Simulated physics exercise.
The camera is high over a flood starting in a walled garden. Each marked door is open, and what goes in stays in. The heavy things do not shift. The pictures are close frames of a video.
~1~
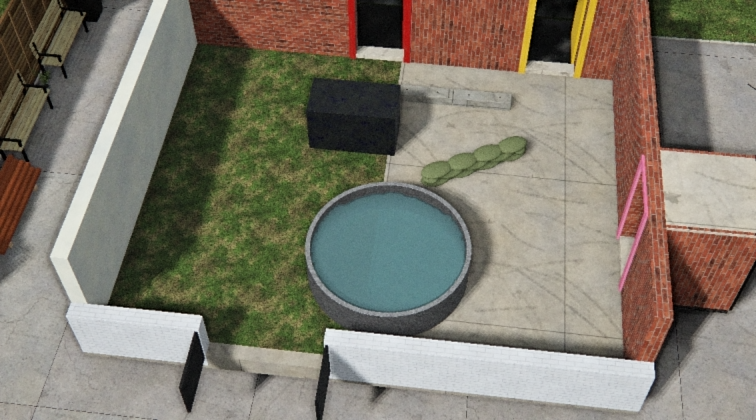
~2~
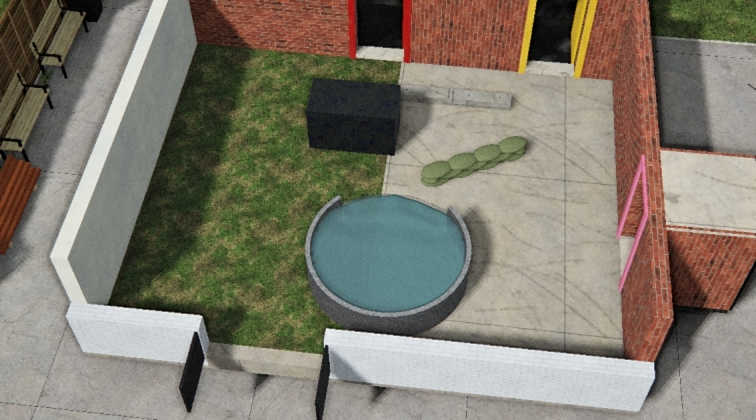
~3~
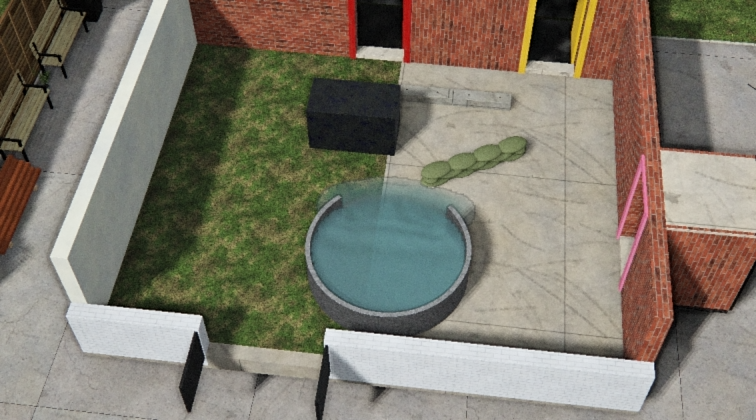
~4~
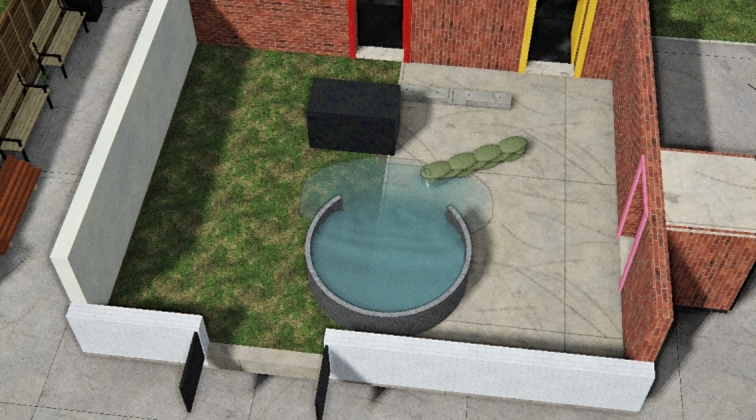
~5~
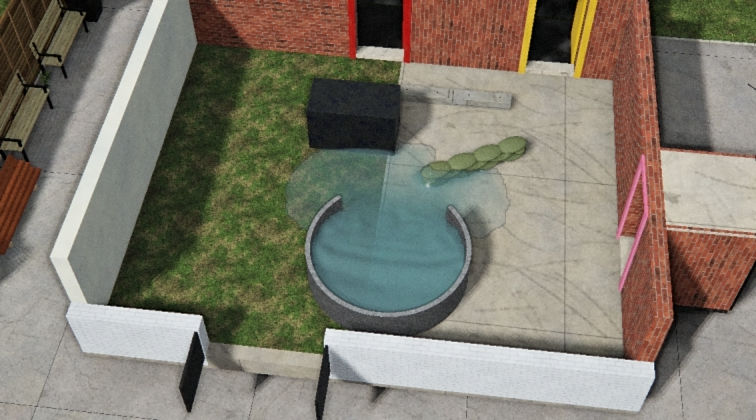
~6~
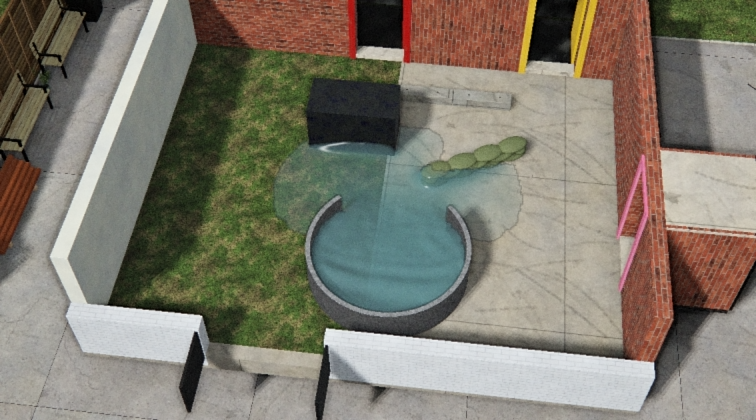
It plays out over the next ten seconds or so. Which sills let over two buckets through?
The red door admits no more than that; the pink door admits no more than that; the yellow door admits no more than that.
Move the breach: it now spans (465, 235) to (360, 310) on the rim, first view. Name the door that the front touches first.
The door marked pink.
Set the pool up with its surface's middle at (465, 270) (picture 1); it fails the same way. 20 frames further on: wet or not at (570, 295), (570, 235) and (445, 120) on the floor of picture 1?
One after the other: Awash, under water, awash.
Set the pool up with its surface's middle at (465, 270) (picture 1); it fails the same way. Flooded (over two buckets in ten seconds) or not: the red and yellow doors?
Then: The red door lets less in, the yellow door lets more in.
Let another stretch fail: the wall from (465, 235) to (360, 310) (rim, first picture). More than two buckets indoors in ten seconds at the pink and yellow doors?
In short: The pink door passes that mark, the yellow door lets more in.
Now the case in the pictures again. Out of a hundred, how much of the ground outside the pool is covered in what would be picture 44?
I make it 90 per cent.
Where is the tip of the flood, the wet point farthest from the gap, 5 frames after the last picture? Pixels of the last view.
Near (589, 152).
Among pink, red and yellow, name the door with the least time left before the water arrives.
That is the door marked pink.
A moment on, water covers 20 % of the floor; the red door not reached, the pink door not reached, the yellow door not reached.
Next, water covers 35 % of the floor; the red door not reached, the pink door not reached, the yellow door not reached.
Then, water covers 60 % of the floor; the red door not reached, the pink door wet at the sill, nothing in, the yellow door wet at the sill, nothing in.
Later, water covers 90 % of the floor; the red door wet at the sill, nothing in, the pink door wet at the sill, nothing in, the yellow door wet at the sill, nothing in.
In the end, water covers 95 % of the floor; the red door wet at the sill, nothing in, the pink door wet at the sill, nothing in, the yellow door wet at the sill, nothing in.
